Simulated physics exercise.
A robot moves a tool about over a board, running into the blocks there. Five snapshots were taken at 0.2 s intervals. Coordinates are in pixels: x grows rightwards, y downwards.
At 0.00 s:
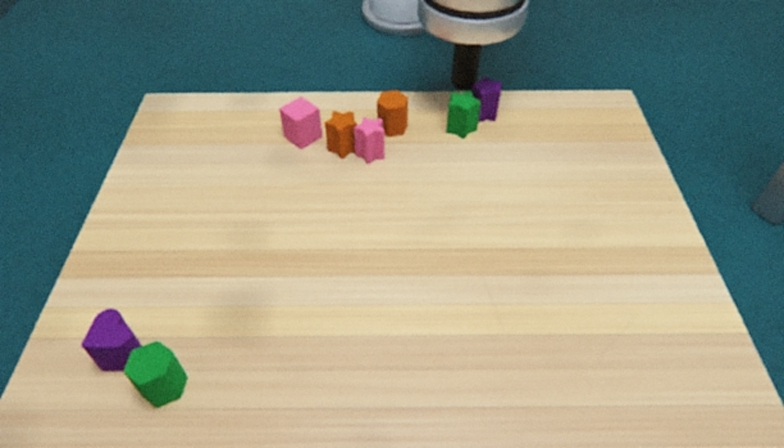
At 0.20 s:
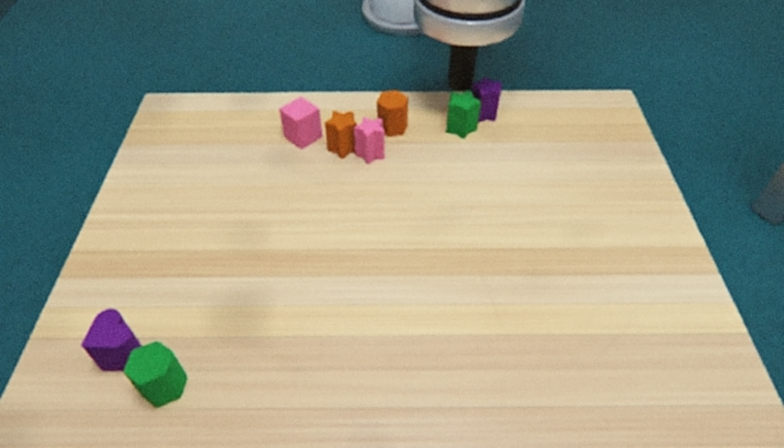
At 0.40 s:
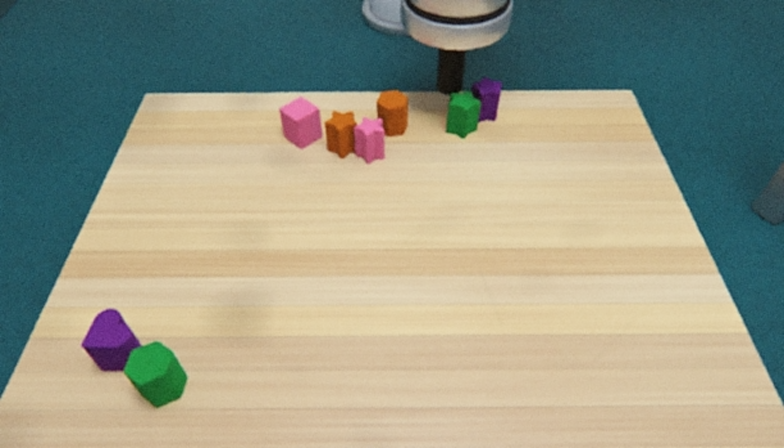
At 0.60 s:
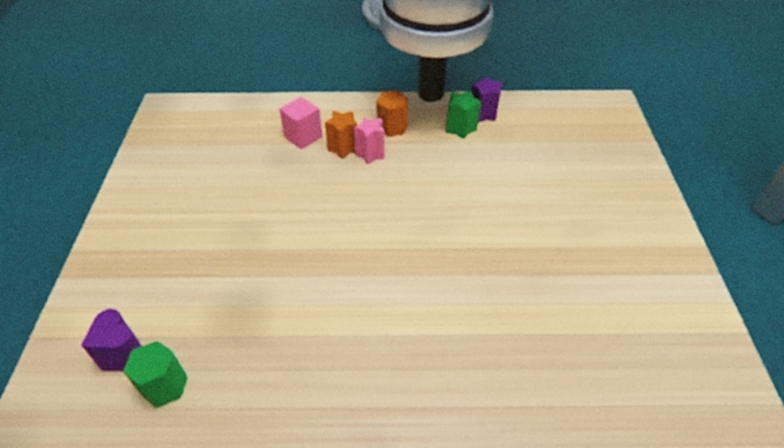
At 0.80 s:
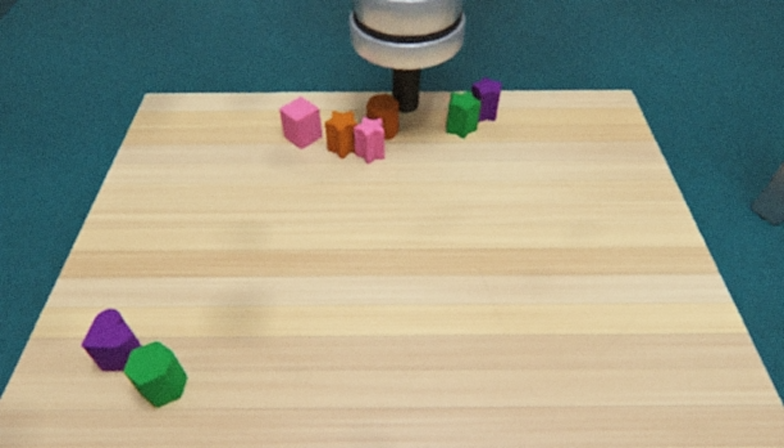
The video shows a robot tool moving left along the far edge of a wooden board, from beside green and purple blocks to an orange six-sided block, which it nudges slightly left while the other blocks stay still.
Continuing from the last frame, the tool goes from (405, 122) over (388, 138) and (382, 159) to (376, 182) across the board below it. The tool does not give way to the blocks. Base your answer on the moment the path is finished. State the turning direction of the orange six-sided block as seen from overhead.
Prediction: Clockwise.
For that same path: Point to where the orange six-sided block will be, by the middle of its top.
It ends at (356, 113).
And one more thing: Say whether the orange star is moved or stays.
The orange star moves.
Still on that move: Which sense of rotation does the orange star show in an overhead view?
From above, the orange star will be seen to turn anti-clockwise.
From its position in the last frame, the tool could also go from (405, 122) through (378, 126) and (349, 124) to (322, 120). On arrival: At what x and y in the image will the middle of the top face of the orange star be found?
Roughly at (323, 129).
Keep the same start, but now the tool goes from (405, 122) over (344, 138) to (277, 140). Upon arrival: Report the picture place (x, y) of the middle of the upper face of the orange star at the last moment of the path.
At (289, 144).
On the path given first. One third of the way, tool (387, 123); orange star (333, 121), turned 15° anticlockwise; pink star (367, 128), turned 35° anticlockwise; orange six-sided block (358, 112), turned 35° clockwise.
Two thirds of the way, tool (381, 145); orange star (330, 121), turned 20° anticlockwise; pink star (358, 139), turned 20° anticlockwise; orange six-sided block (356, 113), turned 45° clockwise.
At the end, tool (376, 167); orange star (330, 121), turned 20° anticlockwise; pink star (350, 147), turned 25° clockwise; orange six-sided block (356, 113), turned 45° clockwise; green star still.
